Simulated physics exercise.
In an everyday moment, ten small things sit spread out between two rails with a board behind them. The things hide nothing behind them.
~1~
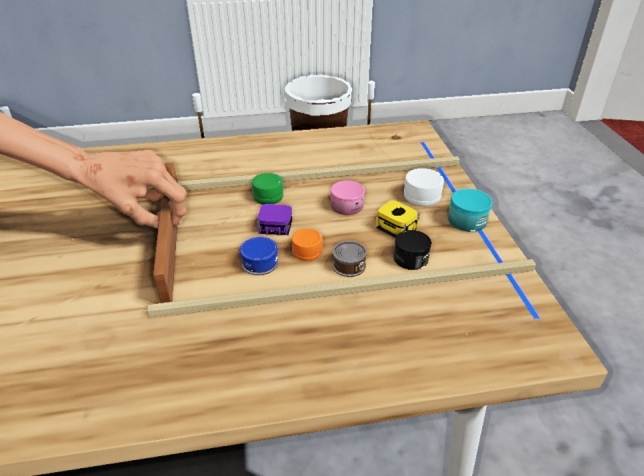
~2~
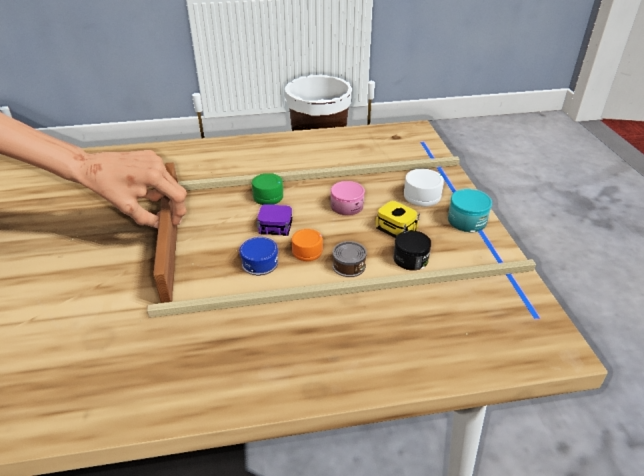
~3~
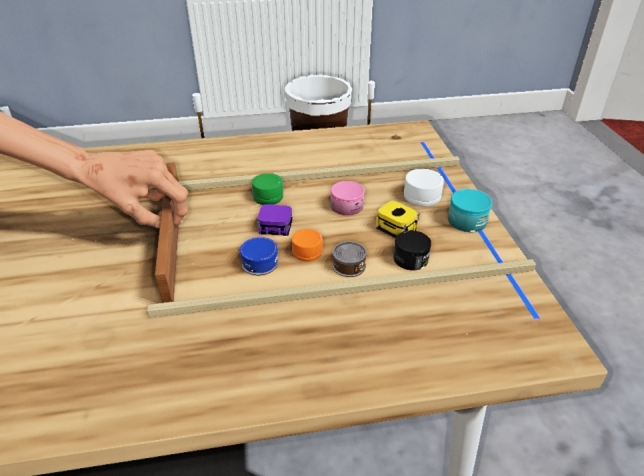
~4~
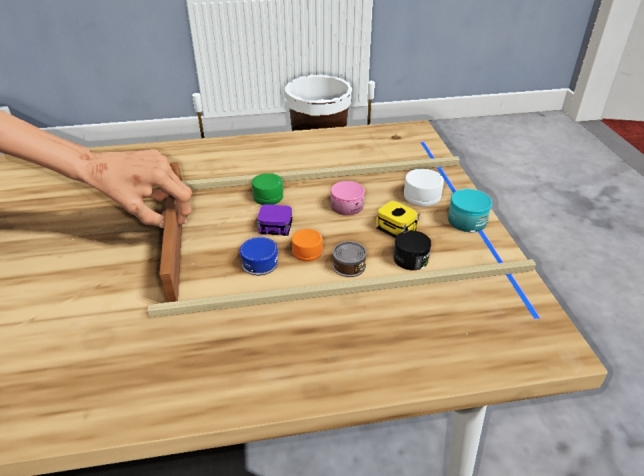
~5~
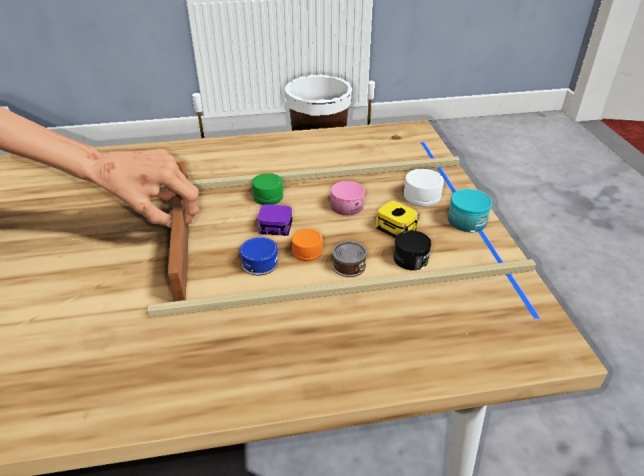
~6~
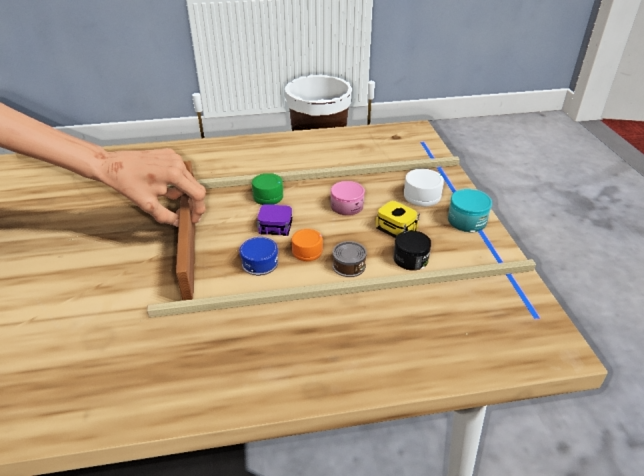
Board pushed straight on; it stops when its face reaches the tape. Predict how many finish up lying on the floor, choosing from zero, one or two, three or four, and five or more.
My prediction is five or more.
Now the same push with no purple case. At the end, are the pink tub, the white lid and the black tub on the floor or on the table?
Pink tub still up; white lid down; black tub down.
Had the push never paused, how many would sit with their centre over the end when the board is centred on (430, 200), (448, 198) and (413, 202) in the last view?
Place by place: 1, 2 and 0.
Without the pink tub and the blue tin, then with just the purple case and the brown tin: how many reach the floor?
Falls come to 4 the first time and 3 the other time.
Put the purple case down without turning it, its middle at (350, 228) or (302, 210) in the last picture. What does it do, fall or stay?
Taking them in order, it stays put and then it stays put.
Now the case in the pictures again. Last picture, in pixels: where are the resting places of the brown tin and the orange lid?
The brown tin stops around (514, 250); the orange lid around (486, 211).
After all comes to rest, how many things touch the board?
It adds up to 5.
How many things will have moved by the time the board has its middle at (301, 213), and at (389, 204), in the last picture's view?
In order, the tallies are 5 and 9.
Soon after, none off yet; turquoise tub at rest near (469, 211); white lid at rest near (423, 188); black tub at rest near (412, 250).
In the end, the number that fall off is five or more; gone, pink tub, yellow case, black tub, white lid and turquoise tub.
